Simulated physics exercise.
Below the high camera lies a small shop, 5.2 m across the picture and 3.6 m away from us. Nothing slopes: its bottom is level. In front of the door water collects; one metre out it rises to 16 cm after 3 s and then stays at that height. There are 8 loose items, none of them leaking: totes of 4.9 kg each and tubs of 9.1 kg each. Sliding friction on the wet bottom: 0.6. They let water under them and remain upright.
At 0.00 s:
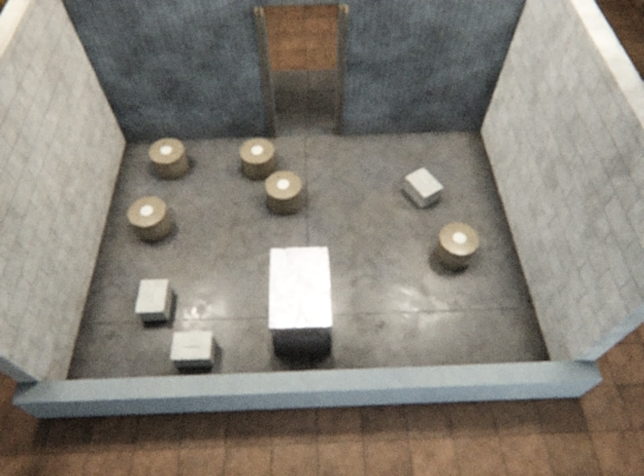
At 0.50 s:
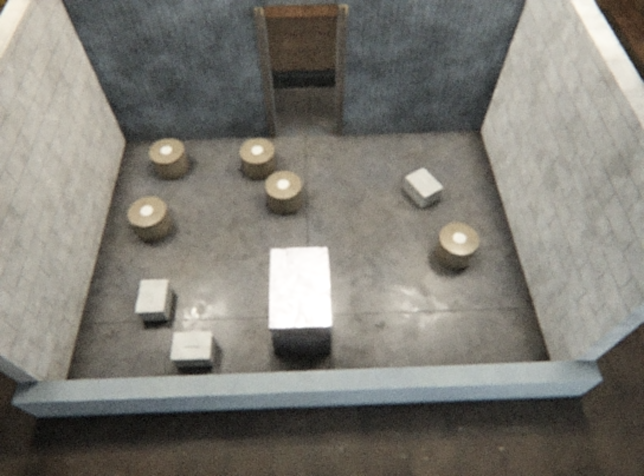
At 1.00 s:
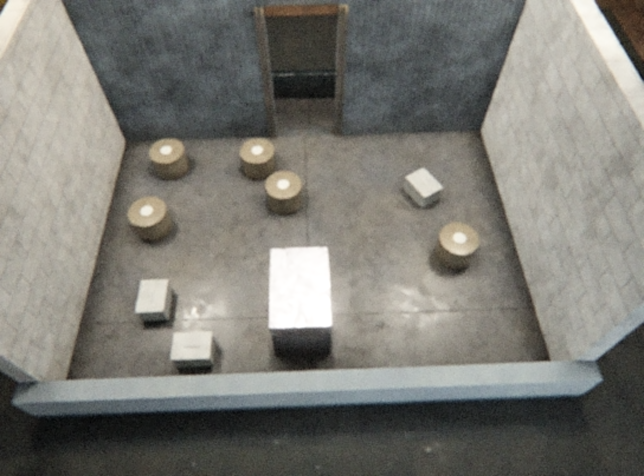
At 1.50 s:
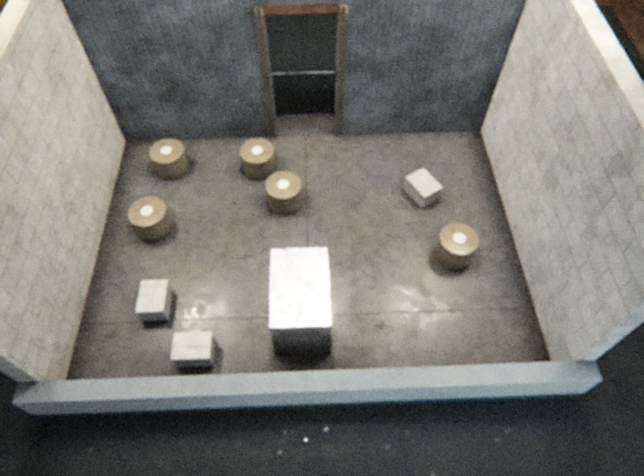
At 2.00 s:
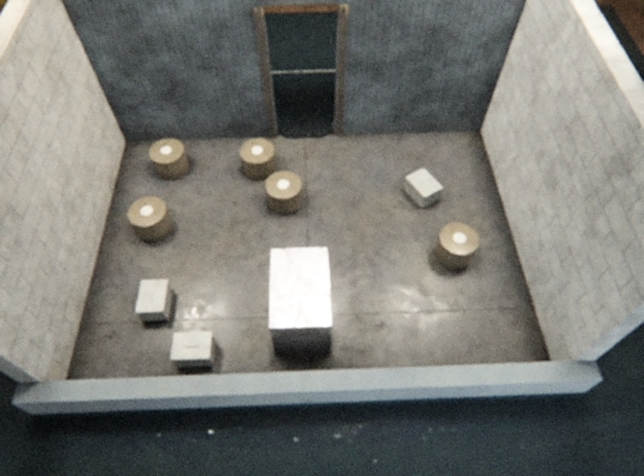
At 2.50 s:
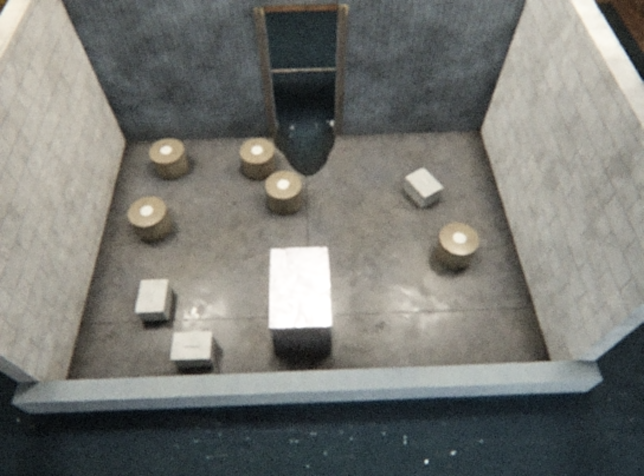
Dark water spreads around the small room, then begins creeping through the doorway onto the floor.
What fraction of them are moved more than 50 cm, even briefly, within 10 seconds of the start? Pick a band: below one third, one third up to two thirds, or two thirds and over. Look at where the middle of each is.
The share is below one third.
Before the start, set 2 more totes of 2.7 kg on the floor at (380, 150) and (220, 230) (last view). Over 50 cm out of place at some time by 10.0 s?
Note: Item 1 below threshold; item 2 above threshold.
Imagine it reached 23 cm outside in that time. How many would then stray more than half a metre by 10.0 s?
The answer would then be 3.
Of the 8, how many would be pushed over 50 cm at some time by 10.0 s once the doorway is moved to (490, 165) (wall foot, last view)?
In that case 2 of them.
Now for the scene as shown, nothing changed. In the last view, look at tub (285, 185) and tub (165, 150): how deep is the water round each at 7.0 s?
Roughly 4 and 1 cm.
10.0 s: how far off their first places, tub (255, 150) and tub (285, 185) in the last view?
10 cm and 60 cm respectively.
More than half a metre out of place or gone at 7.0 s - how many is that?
It comes to 1.
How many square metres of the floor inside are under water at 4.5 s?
I'd put it close to 6.5 m2.
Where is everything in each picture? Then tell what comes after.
A tote at (192, 345), on the bottom; a tote at (424, 182) rests on the ground; water covers 0.0 m2; 0 of 8 have shifted, in the first picture.
A tote at (192, 345) rests on the ground; a tote at (424, 182), on the bottom; water covers 0.0 m2; 0 of 8 have shifted, in the second picture.
A tote at (192, 345) rests on the ground; a tote at (424, 182), on the bottom; water covers 0.0 m2; 0 of 8 have shifted, in the third picture.
A tote at (192, 345), on the bottom; a tote at (424, 182), on the bottom; water covers 0.0 m2; 0 of 8 have shifted, in the fourth picture.
A tote at (192, 345), on the bottom; a tote at (424, 182) rests on the ground; 0.0 m2 under water; 0 of 8 have shifted, in the fifth picture.
A tote at (192, 345), on the bottom; a tote at (424, 182) rests on the ground; 0.4 m2 under water; 0 of 8 have shifted, in the sixth picture.
After 3.5 s 0 of 8 are over 50 cm from their spots; 0 afloat.
After 4.5 s 0 of 8 are over 50 cm from their spots; 0 afloat.
After 7.0 s 1 of 8 are over 50 cm from their spots; 0 afloat.
After 10.0 s 1 of 8 are over 50 cm from their spots, and 1 have been at some point; 0 afloat.
